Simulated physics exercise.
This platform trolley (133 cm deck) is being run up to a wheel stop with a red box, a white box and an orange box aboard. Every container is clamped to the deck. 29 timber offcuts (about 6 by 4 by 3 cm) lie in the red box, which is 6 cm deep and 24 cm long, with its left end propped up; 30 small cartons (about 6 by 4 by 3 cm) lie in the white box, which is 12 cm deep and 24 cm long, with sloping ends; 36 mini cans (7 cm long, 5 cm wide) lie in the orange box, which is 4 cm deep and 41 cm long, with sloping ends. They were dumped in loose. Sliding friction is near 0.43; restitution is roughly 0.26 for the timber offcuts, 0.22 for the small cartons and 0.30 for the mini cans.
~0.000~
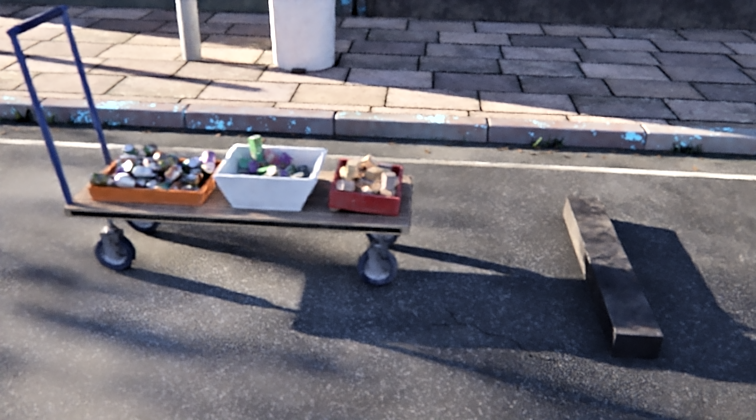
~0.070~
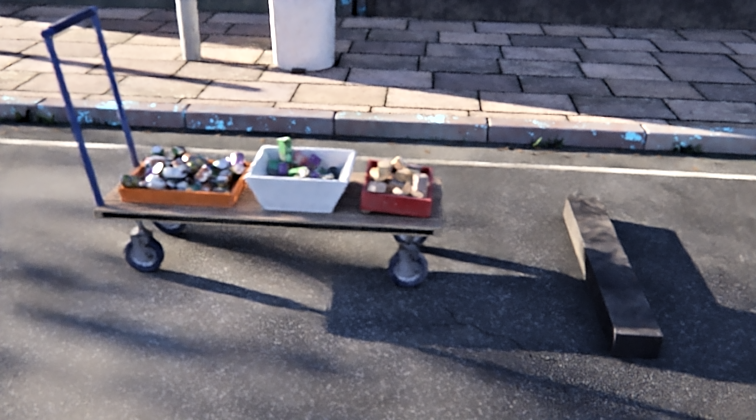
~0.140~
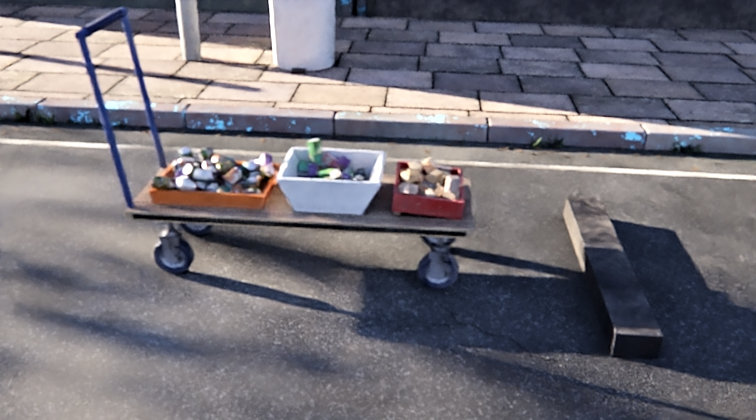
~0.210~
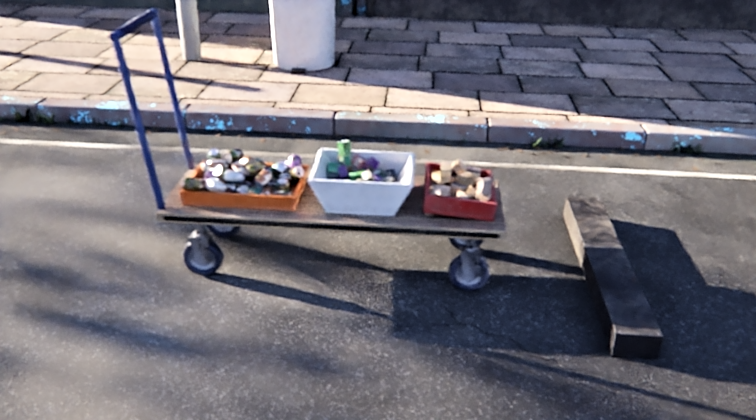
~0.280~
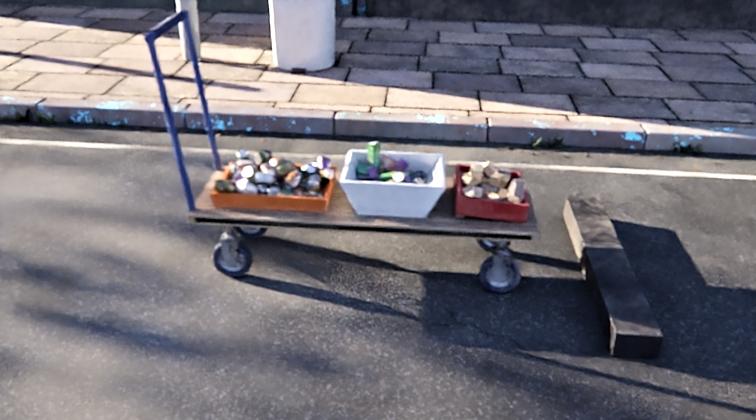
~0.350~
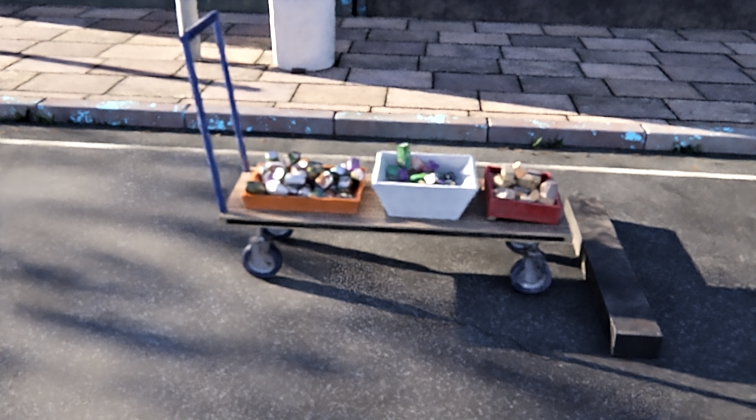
A flat trolley with a blue handle rolled steadily to the right across the pavement, carrying orange, white and red boxes of loose items, and drew close to a dark block lying on the ground.
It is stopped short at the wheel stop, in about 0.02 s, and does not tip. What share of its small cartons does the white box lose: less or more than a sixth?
The white box loses less than a sixth of its small cartons.
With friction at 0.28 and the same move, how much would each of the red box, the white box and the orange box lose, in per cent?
In that case red box 20, white box 10, orange box 20 per cent.
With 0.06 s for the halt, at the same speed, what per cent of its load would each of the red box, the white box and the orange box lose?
Then red box 20, white box 0, orange box 20 per cent.
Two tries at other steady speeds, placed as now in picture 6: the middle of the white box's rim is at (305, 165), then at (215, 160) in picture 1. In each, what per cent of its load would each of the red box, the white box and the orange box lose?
Red box 20 then 20, white box 0 then 20, orange box 10 then 40 per cent.
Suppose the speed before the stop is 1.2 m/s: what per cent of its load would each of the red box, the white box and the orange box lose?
Then red box 10, white box 0, orange box 20 per cent.
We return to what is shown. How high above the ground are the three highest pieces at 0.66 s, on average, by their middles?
About 46 cm.
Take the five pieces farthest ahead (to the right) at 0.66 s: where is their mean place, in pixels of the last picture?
Near (608, 199).
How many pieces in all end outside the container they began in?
Some 12 pieces.
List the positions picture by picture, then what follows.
In the first frame (we follow the rim corner now nearest the camera), white box at (313, 180); red box at (397, 198); 77 cm still to roll; nothing out yet.
In the second frame, white box at (345, 181); red box at (429, 200); 65 cm still to roll.
In the third frame, white box at (377, 183); red box at (461, 201); 53 cm still to roll.
In the fourth frame, white box at (409, 184); red box at (493, 203); 41 cm still to roll.
In the fifth frame, white box at (442, 186); red box at (526, 205); 29 cm still to roll.
In the sixth frame, white box at (475, 188); red box at (558, 206); 16 cm still to roll; nothing out yet.
After 0.44 s, contact.
After 0.54 s, 1 of 29 out of the red box, 0 of 30 out of the white box and 2 of 36 out of the orange box.
After 0.66 s, 2 of 29 out of the red box, 0 of 30 out of the white box and 5 of 36 out of the orange box.
After 0.89 s, 3 of 29 out of the red box, 0 of 30 out of the white box and 8 of 36 out of the orange box.
Final count (at 1.39 s), 3 of 29 out of the red box, 0 of 30 out of the white box and 10 of 36 out of the orange box. Asked share, 0 of 30, 0 per cent.
